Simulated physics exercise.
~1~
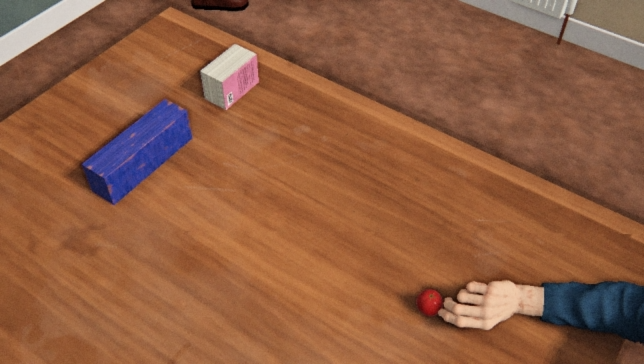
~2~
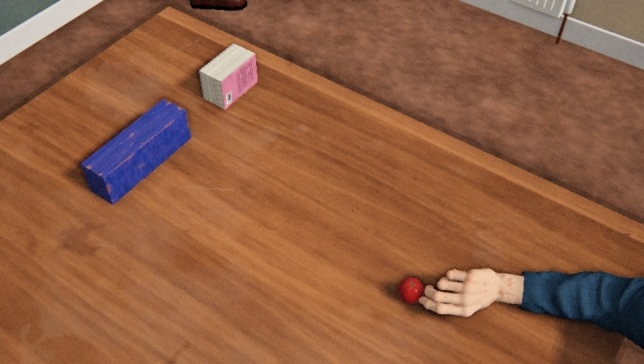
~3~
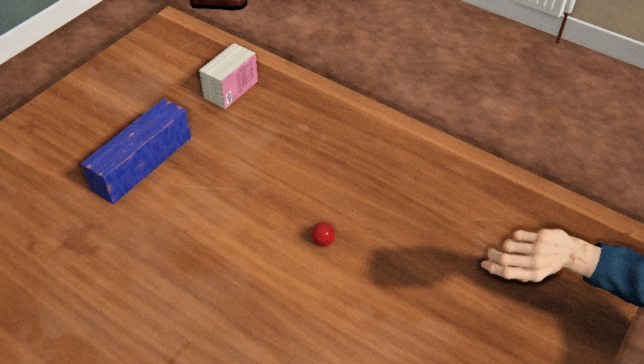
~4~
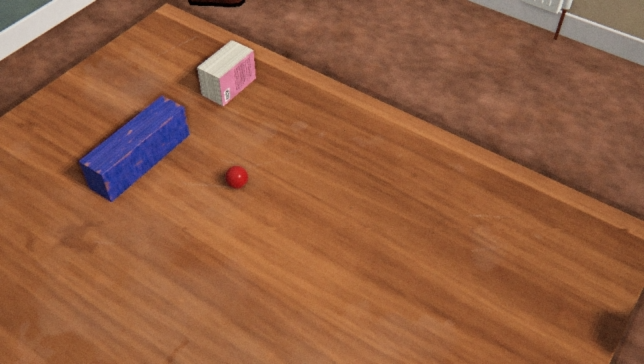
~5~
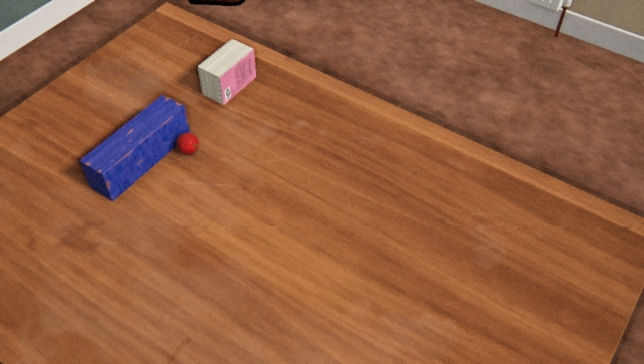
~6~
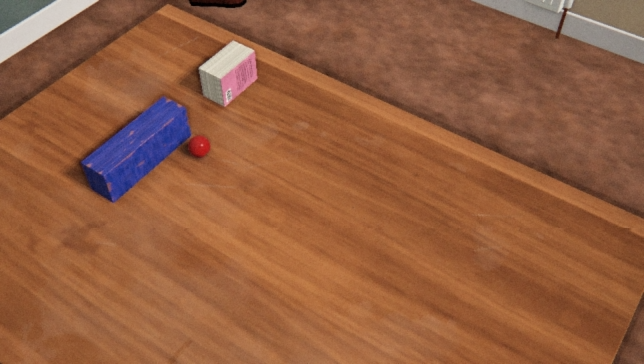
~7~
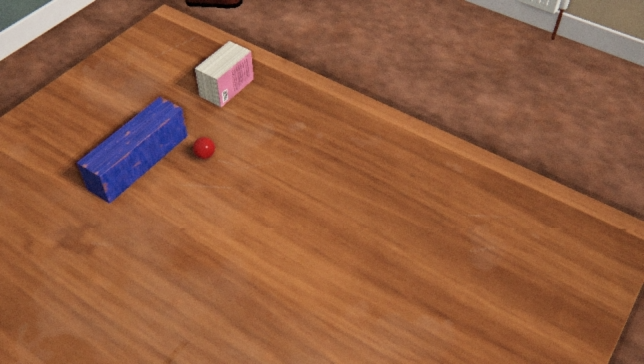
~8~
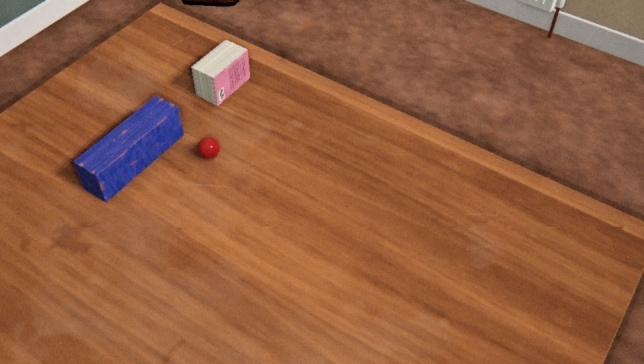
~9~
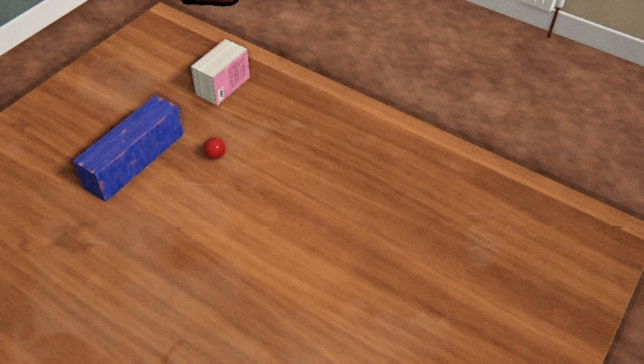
A small red ball, held by a hand in a blue sleeve, starts near the lower right of a wooden tabletop seen from above at an angle, with brown carpet beyond. A long blue block lies at the upper left, and a smaller pink and cream block stands behind it, with a gap between them. The hand pushes the ball left and lets go, then withdraws to the right. The ball rolls up and left across the wood and hits the blue block's right end. It bounces off and drifts slowly right, ending a short way from the block without passing through the gap.
